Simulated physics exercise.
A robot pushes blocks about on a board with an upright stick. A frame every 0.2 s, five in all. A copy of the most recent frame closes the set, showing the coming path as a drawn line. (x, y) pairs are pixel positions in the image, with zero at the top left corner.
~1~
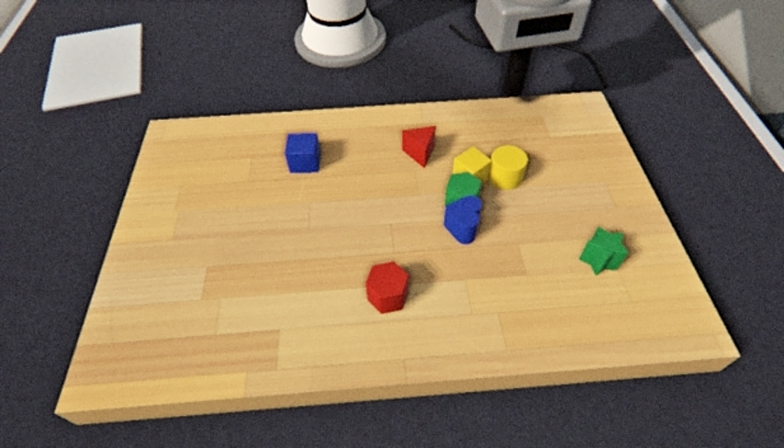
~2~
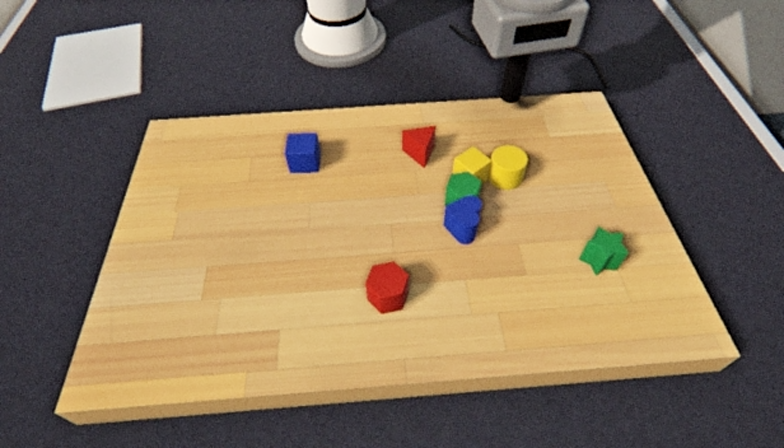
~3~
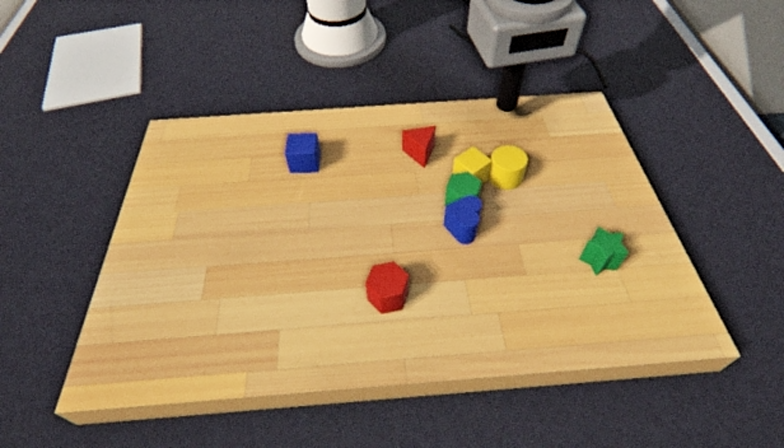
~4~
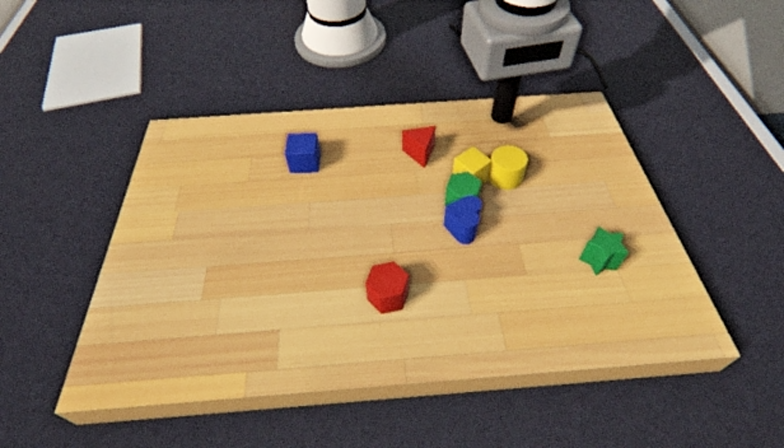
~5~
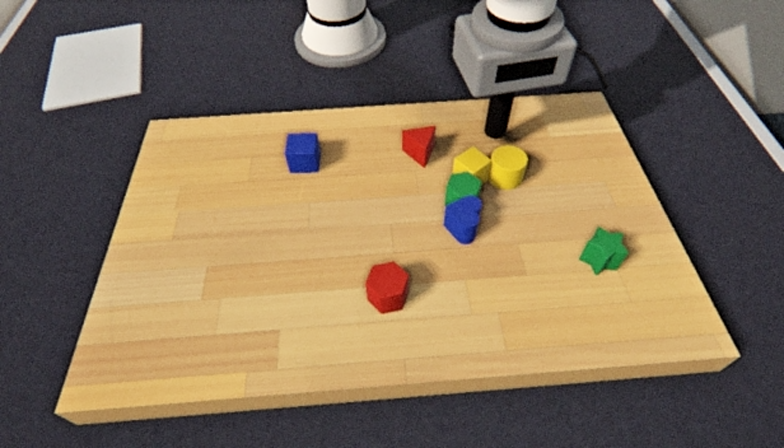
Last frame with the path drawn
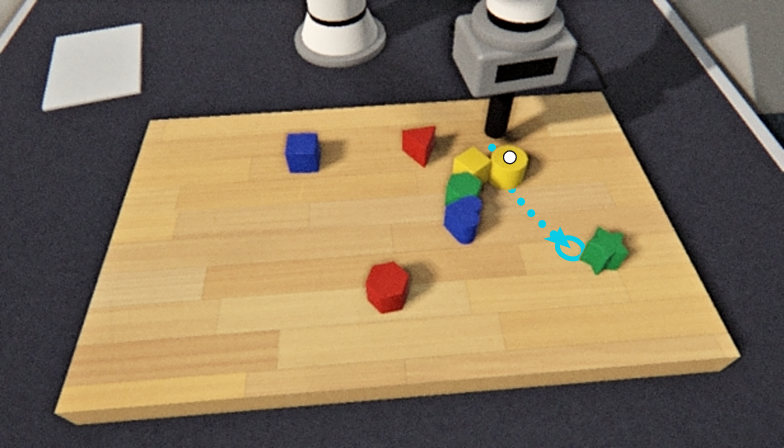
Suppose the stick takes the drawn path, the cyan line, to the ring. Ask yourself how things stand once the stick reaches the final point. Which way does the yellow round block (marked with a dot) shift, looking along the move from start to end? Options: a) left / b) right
That would be b.
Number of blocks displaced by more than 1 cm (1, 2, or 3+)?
I'm going with one.
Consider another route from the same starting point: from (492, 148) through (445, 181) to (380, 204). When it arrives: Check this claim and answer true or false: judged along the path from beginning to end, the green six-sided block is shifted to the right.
That statement is not accurate.
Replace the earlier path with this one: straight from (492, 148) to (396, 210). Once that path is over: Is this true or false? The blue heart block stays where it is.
My answer: False.
Drawn move, from (492, 148) via (506, 180) and (532, 215), ending at (570, 248); the dot is on the yellow round block.
What follows on the original path. One third of the way, stick at (510, 166); yellow round block at (523, 182).
Two thirds of the way, stick at (537, 201); yellow round block at (544, 221).
At the end, stick at (577, 235); yellow round block at (558, 248); green star-shaped block still.
